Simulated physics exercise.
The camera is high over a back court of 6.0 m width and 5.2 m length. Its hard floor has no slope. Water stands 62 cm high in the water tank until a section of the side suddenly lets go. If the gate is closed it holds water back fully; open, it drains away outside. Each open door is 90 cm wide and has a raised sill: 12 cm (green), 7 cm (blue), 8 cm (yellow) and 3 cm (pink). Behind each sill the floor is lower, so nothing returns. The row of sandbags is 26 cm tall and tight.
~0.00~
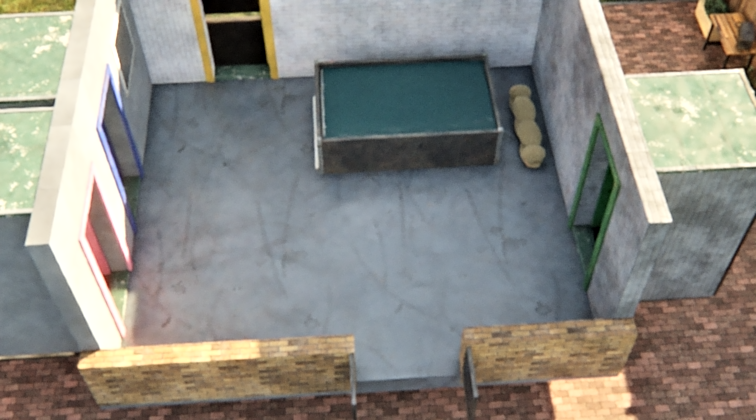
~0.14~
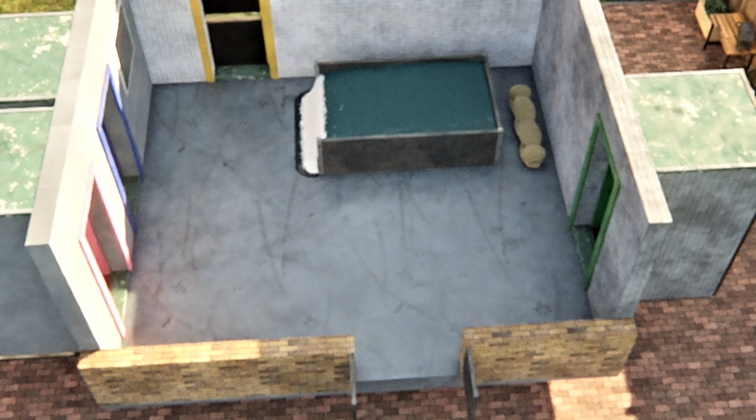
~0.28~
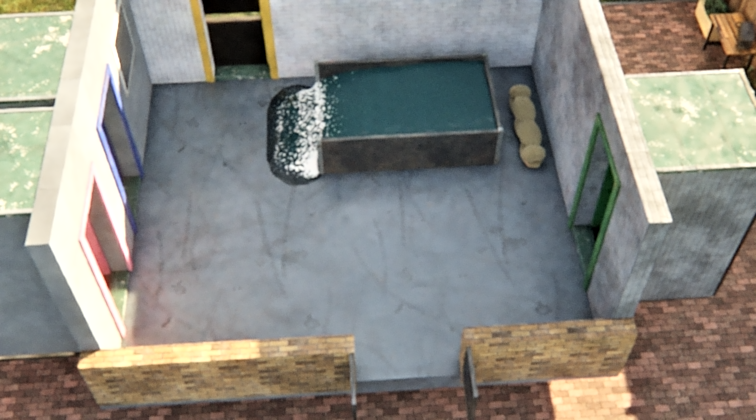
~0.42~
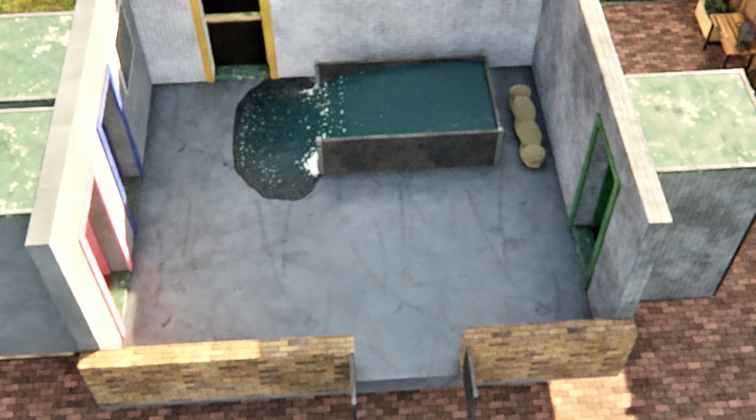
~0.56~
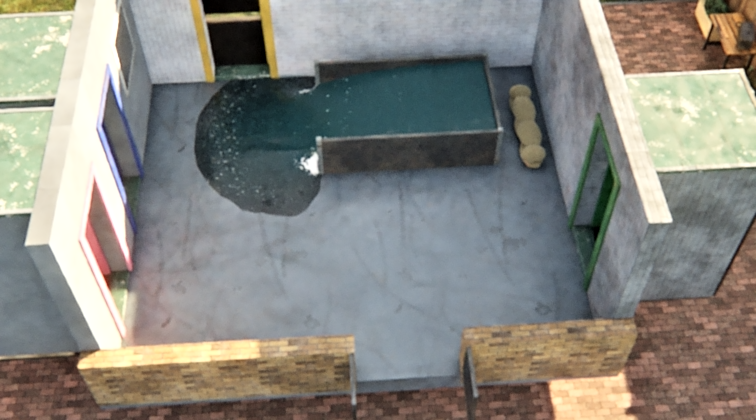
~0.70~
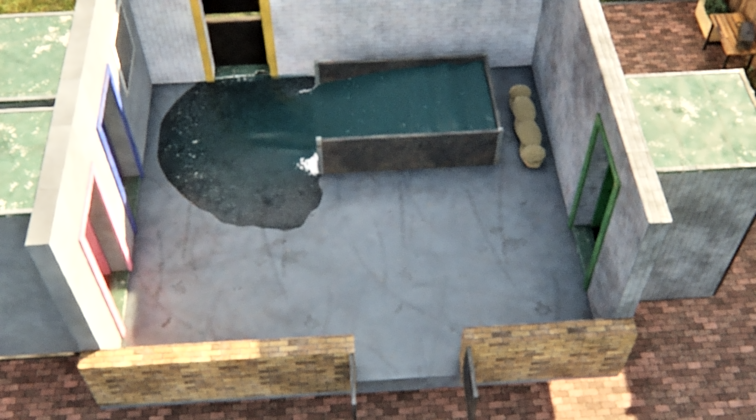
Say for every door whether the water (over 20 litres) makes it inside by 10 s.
Door by door: At the green door it does not reach the limit; at the blue door it passes the limit; at the yellow door it passes the limit; at the pink door it passes the limit.
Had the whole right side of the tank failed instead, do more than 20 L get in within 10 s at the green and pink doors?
Against that limit: Green below, pink over.
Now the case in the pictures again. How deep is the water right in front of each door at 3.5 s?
Depths in cm: Green 0, blue 18, yellow 21, pink 9.
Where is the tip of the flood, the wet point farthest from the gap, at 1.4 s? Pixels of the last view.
Around (134, 248).
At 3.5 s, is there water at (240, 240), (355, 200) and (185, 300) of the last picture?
In turn: Wet, not reached, wet.
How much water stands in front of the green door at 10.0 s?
Roughly 8.0 cm deep.
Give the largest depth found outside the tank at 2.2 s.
Roughly 38 cm.
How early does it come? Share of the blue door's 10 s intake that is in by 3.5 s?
Some 75 per cent by then.
After 1.4 s water covers 30 % of the floor and is deepest (41 cm) near (153, 90); green door not reached, blue door 18 cm at the sill, 11 L in, yellow door 15 cm at the sill, 3 L in, pink door not reached.
After 2.2 s water covers 35 % of the floor and is deepest (38 cm) near (152, 98); green door not reached, blue door 24 cm at the sill, 69 L in, yellow door 15 cm at the sill, 25 L in, pink door 9 cm at the sill, 1 L in.
After 3.5 s water covers 40 % of the floor and is deepest (28 cm) near (132, 377); green door not reached, blue door 18 cm at the sill, 166 L in, yellow door 21 cm at the sill, 97 L in, pink door 9 cm at the sill, 24 L in.
After 6.0 s water covers 80 % of the floor and is deepest (16 cm) near (118, 378); green door 4 cm at the sill, 0 L in, blue door 9 cm at the sill, 216 L in, yellow door 11 cm at the sill, 174 L in, pink door 11 cm at the sill, 74 L in.
After 10.0 s water covers 95 % of the floor and is deepest (12 cm) near (549, 165); green door 8 cm at the sill, 0 L in, blue door 5 cm at the sill, 220 L in, yellow door 5 cm at the sill, 179 L in, pink door 7 cm at the sill, 164 L in.
